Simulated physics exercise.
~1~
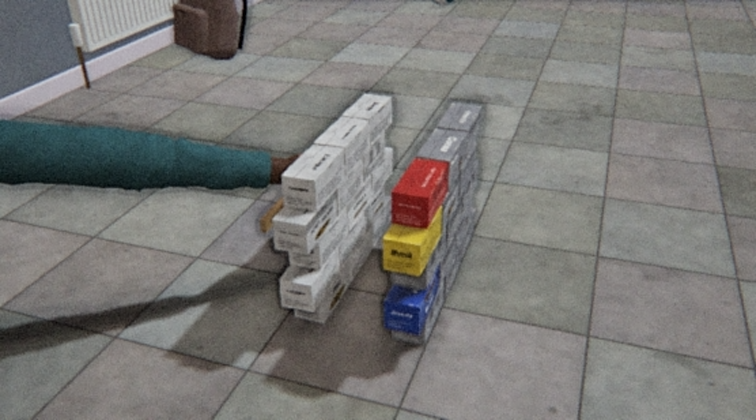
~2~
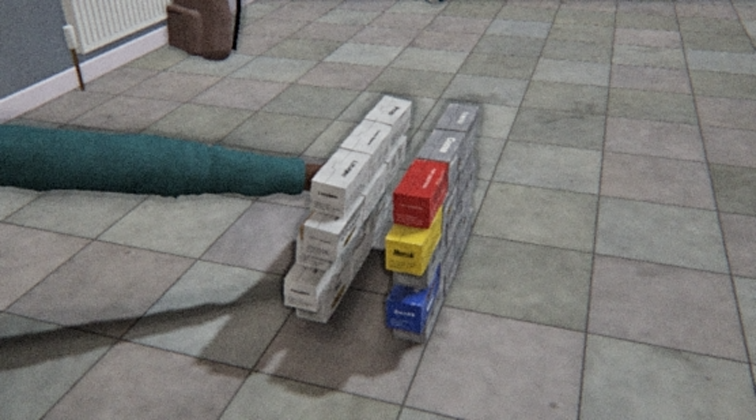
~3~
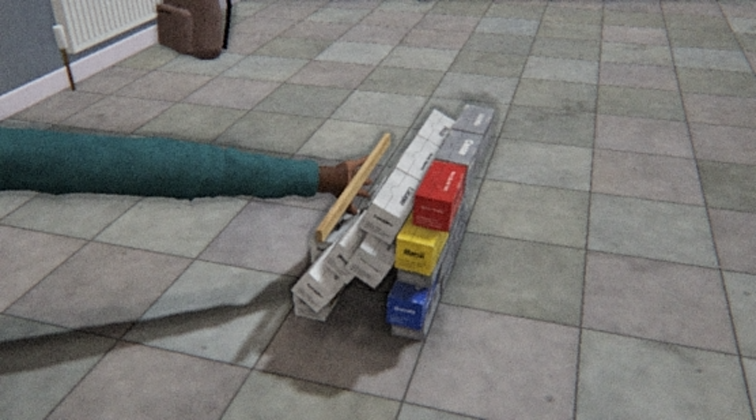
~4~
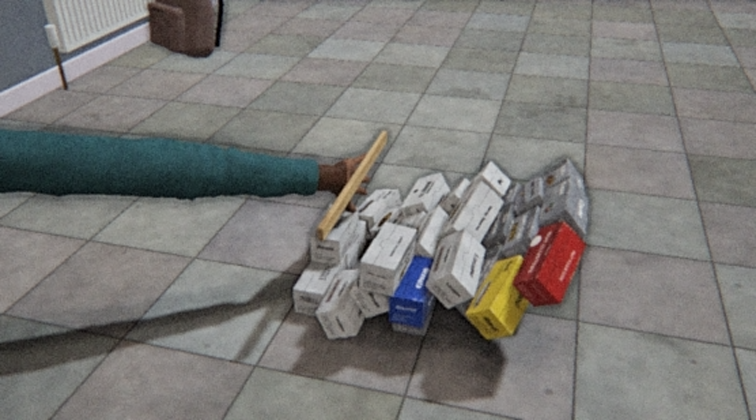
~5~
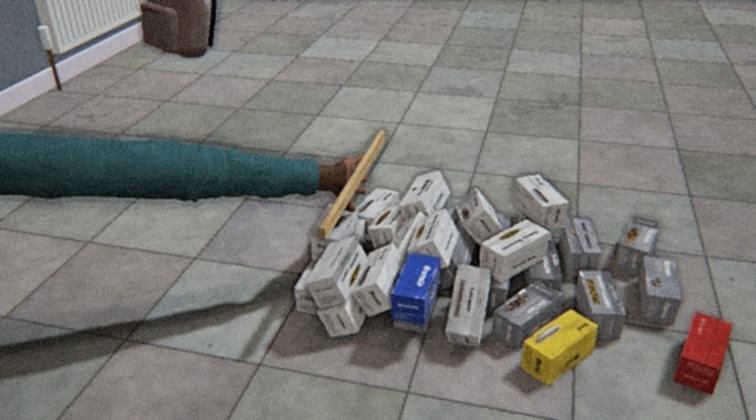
An arm in a green sleeve pushed a wooden batten into a stacked wall of white boxes, which tipped right into a grey wall behind red, yellow and blue boxes, and both collapsed into a scattered heap, with the red box landing farthest right.
